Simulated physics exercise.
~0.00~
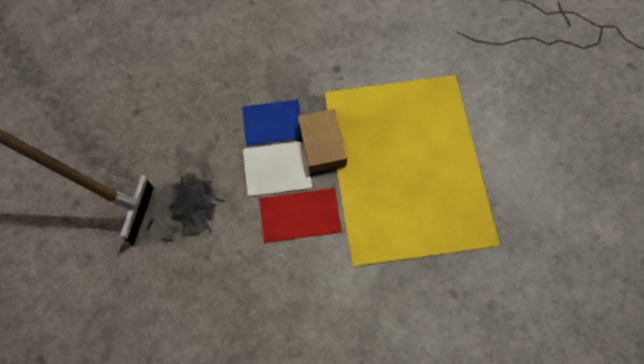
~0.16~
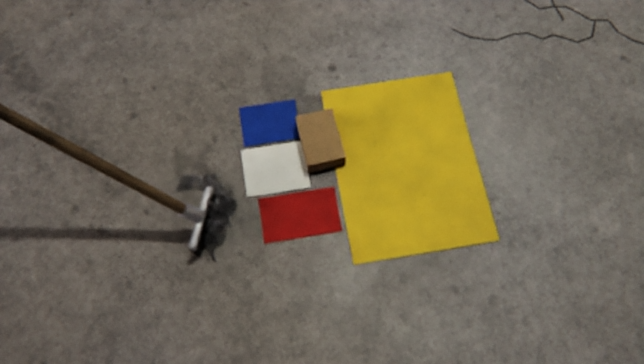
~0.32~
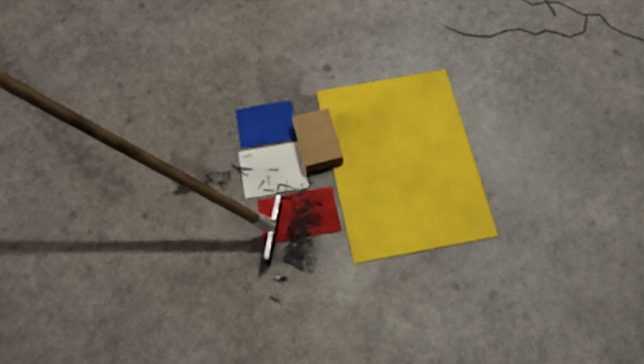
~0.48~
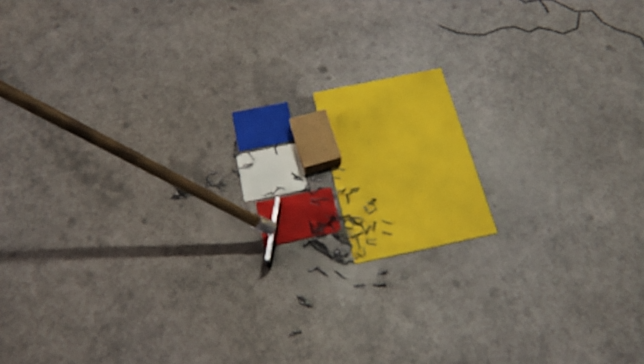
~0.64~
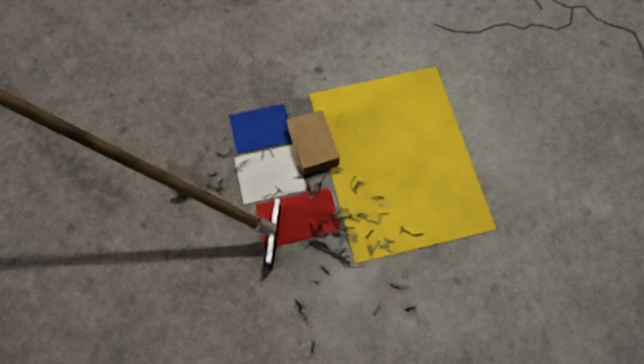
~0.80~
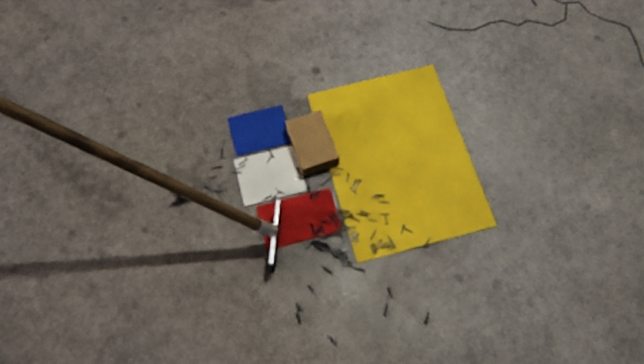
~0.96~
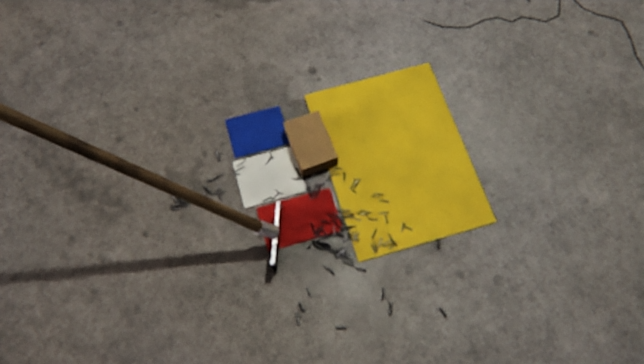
A rough grey concrete floor with a thin crack at the upper right is seen from above, the view drifting slightly. Blue, white and red mats lie stacked at the centre beside a large yellow one, with a brown block resting where they meet. From the left, a wooden-handled squeegee moves right into a dark heap of small screws and pushes it onto the red mat. The squeegee halts at that mat's left edge, while the screws slide on and scatter. They end strewn over the red, white and yellow mats and the bare floor, leaving the blue mat practically clear.
